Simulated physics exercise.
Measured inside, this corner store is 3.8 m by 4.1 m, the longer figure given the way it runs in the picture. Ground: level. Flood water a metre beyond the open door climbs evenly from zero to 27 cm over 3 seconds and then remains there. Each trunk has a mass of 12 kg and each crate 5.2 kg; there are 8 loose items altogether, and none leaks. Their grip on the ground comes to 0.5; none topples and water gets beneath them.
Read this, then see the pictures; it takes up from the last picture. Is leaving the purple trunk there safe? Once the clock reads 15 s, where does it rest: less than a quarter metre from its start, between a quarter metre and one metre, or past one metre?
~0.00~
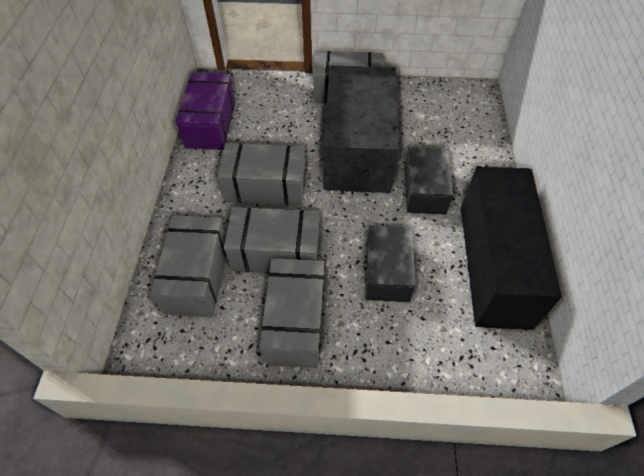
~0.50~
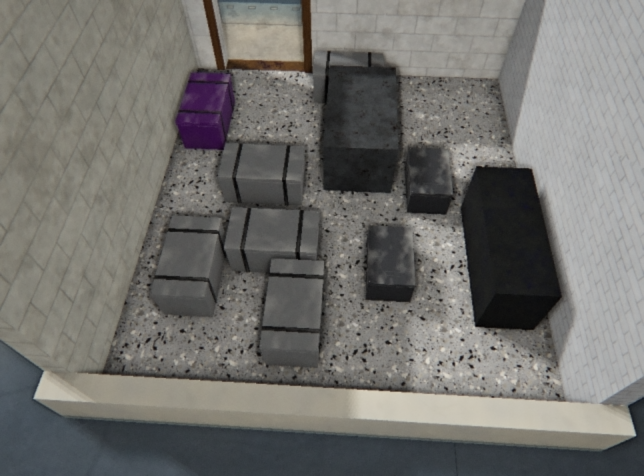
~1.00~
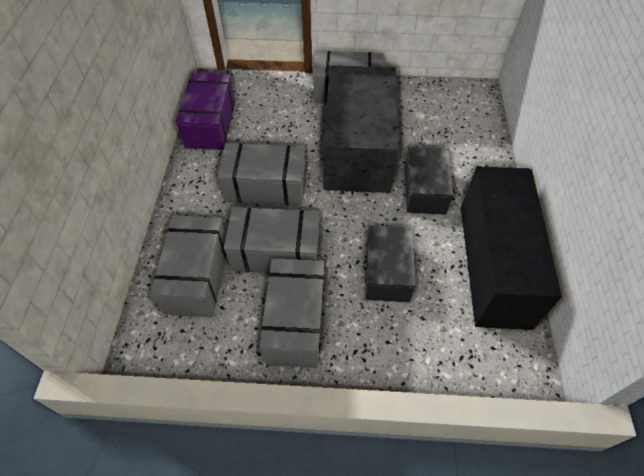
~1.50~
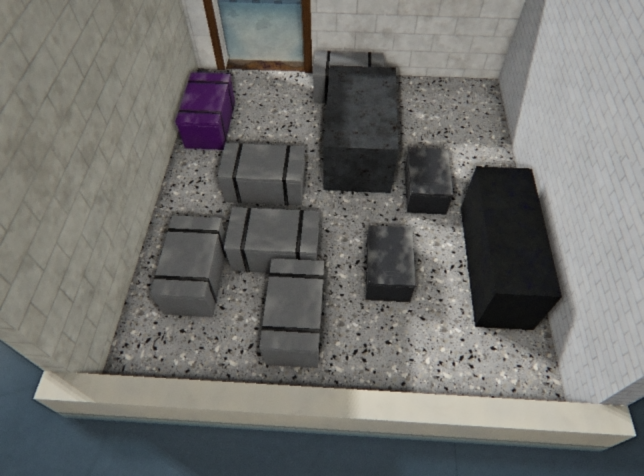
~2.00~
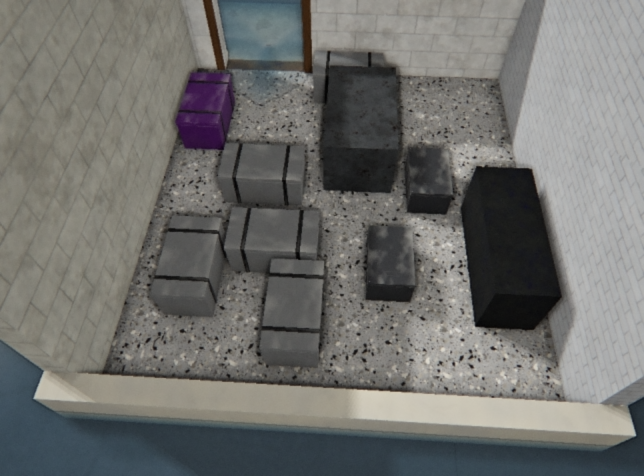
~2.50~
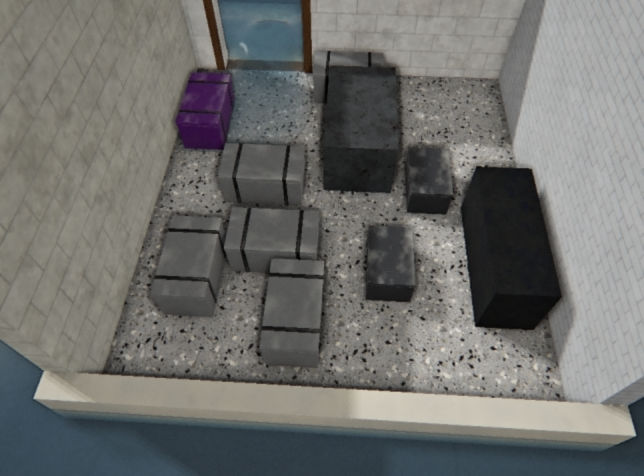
It's set to be hauled off.
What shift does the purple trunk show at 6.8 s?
Around 200 cm from the start by that time.
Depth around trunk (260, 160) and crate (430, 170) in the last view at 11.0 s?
I'd estimate 10 cm for the first and 13 cm for the second.
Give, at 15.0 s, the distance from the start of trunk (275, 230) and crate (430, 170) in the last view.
200 cm and 150 cm respectively.
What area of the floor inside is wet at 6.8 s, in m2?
Near 11.5 m2 in all.
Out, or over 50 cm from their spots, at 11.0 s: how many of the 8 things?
Answer: 7.
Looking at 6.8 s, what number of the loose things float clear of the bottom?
At that time the total is 5.
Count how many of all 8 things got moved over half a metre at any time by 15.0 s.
The tally stands at 8.
After 3.5 s the purple trunk is near (186, 116), 0.4 m from its start, aground; 0 afloat.
After 6.8 s the purple trunk is near (154, 249), 2.0 m from its start, afloat; 5 afloat.
After 11.0 s the purple trunk is near (233, 274), 2.4 m from its start, afloat; 8 afloat.
After 15.0 s the purple trunk is near (159, 227), 1.8 m from its start, afloat; 8 afloat.
